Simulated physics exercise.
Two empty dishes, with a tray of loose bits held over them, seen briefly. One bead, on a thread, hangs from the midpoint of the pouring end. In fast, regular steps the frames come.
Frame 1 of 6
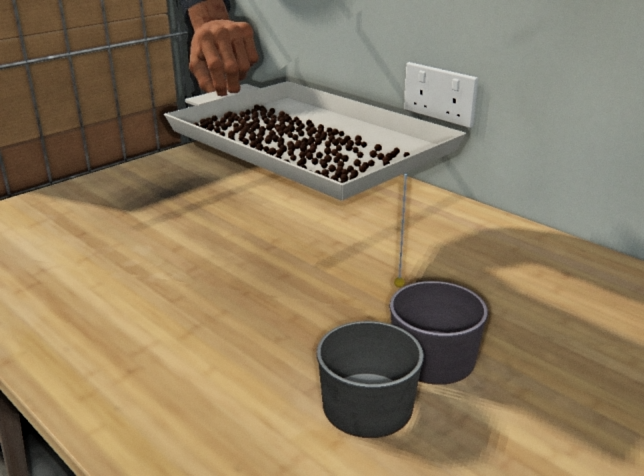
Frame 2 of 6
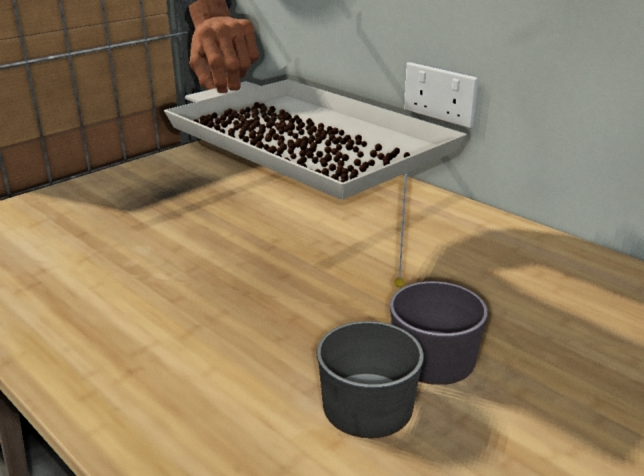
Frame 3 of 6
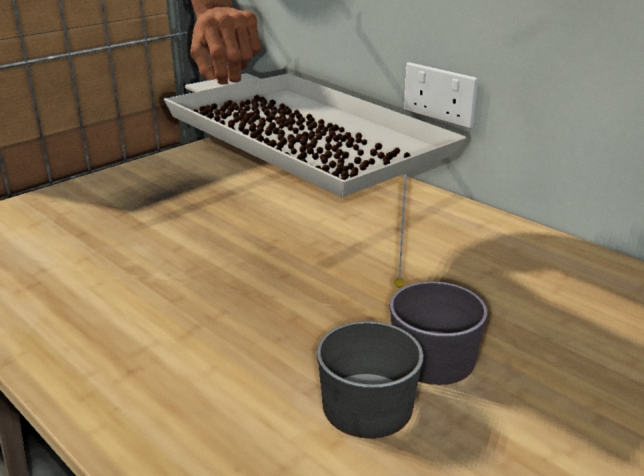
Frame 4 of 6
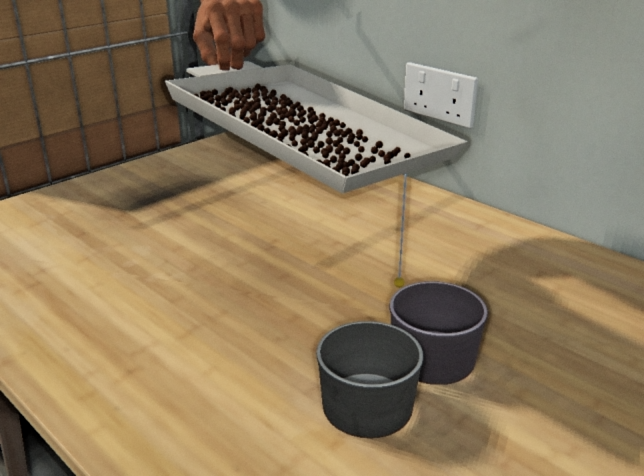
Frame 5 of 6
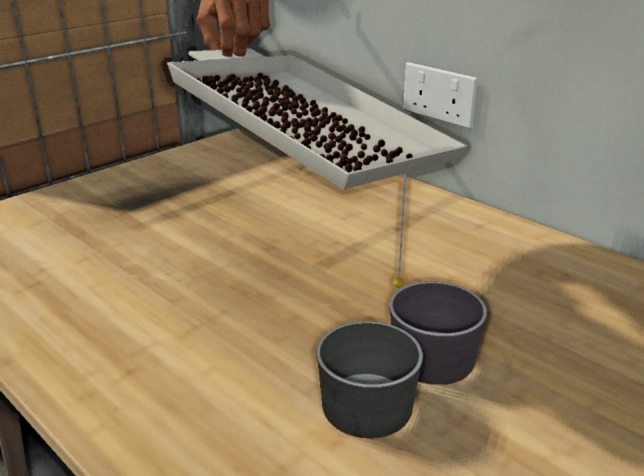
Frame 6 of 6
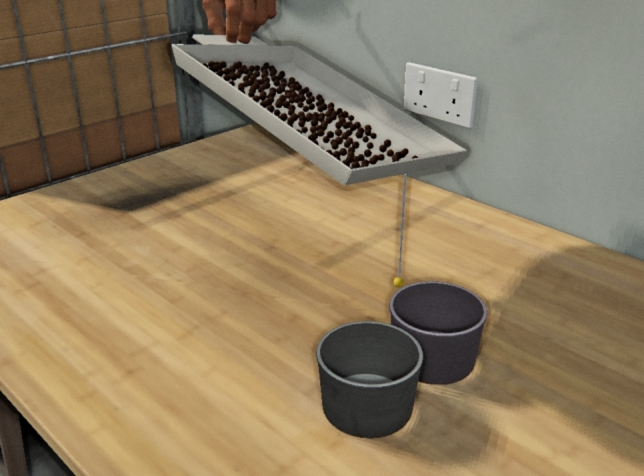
A hand raises the far end of a tray of dark berries above two empty dishes.
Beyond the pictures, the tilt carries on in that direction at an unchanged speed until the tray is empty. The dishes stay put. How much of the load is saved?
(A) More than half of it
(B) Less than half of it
(B) Less than half of it.
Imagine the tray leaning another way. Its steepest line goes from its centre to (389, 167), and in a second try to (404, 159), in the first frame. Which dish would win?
The first try goes to the one on the right and the second to the one on the right.
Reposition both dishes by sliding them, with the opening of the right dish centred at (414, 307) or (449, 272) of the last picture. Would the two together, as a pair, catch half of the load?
First try: Lower than half; second try: Higher than half.
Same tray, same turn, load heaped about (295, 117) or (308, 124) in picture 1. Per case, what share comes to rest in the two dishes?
Some 0 and then some 0 per cent.
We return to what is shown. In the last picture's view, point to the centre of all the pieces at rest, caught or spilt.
The centre settles at about (492, 312).
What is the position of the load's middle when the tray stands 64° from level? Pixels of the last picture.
Look close to (441, 175) in the last picture.
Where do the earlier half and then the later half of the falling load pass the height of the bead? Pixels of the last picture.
Around (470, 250) first; around (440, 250) second.
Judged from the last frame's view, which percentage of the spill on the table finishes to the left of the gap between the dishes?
Roughly 10 percent.
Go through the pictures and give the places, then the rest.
Corners of the pouring end at (342, 180) and (457, 133), level; middle of the load at (281, 141), allspice berries; left dish at (408, 398); right dish at (474, 347); bead on its thread at (399, 282), in the first picture.
Corners of the pouring end at (342, 179) and (457, 134), level; middle of the load at (281, 139), in the second picture.
Corners of the pouring end at (344, 177) and (457, 136), tipped barely, lowest at the right corner; middle of the load at (281, 133), in the third picture.
Corners of the pouring end at (346, 173) and (458, 140), tipped a little, lowest at the right corner; middle of the load at (283, 124), in the fourth picture.
Corners of the pouring end at (348, 169) and (458, 144), tipped a little, lowest at the right corner; middle of the load at (285, 116), in the fifth picture.
Corners of the pouring end at (351, 166) and (458, 148), tipped clearly, lowest at the right corner; middle of the load at (292, 108), about two thirds on the move; left dish at (408, 398); right dish at (474, 348), in the sixth picture.
Soon, tray tipped steeply; about two thirds on the tray; about a quarter outside both; a small part in the air.
A while on, tray tipped past a quarter turn; a stray few on the tray; a stray few in the right dish; nearly all outside both; a stray few in the air.
Towards the end, tray tipped past a quarter turn; a stray few in the right dish; nearly all outside both.
Finally, tray tipped past a quarter turn; none in the left dish; a stray few in the right dish; nearly all outside both.
